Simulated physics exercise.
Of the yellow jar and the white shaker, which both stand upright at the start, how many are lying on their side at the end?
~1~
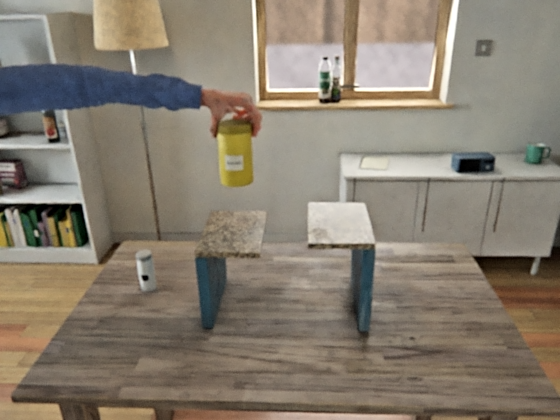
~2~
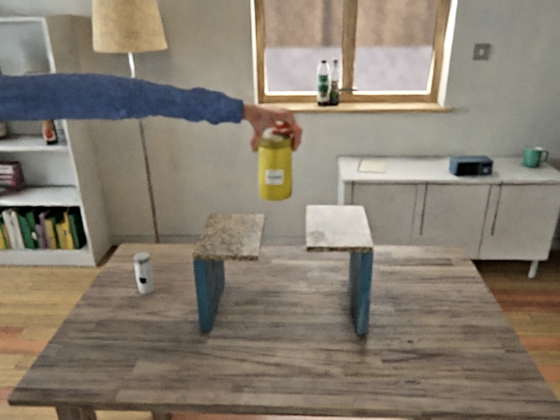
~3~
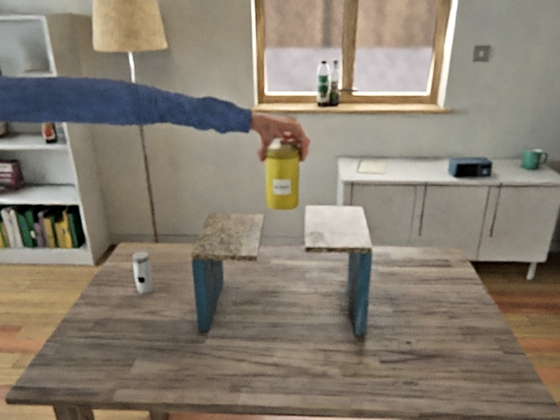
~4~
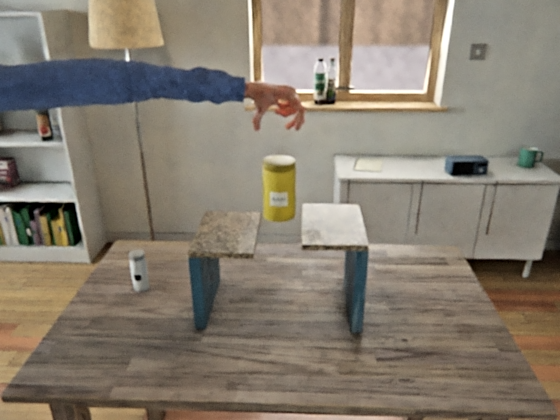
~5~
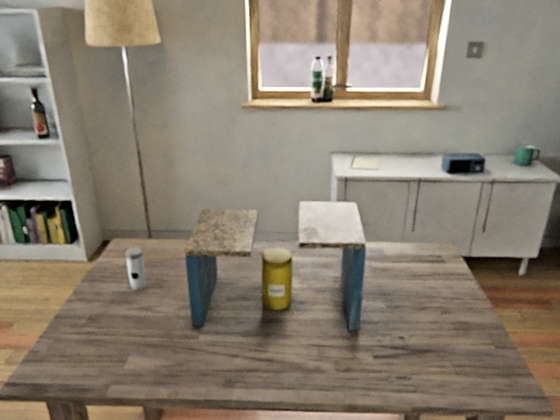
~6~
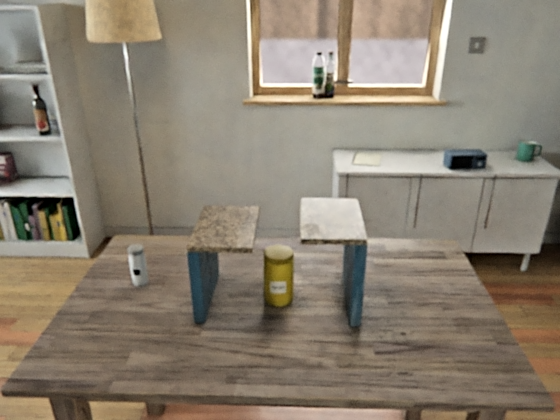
None of them are lying on their side. The yellow jar stands upright between the supports and the white shaker still stands to the left.
A hand in a blue sleeve holds a yellow jar above a wooden table in a room, seen from the front and slightly above by a gently swaying camera. Two blue supports with flat speckled tops stand a little apart, and a white shaker sits to their left, with a bookshelf, lamp, window and white cabinet behind. The hand carries the jar right until it hangs over the gap, then lowers it slightly. The fingers open and the arm draws back to the left. The jar drops between the supports and ends upright on the table, the shaker unmoved.
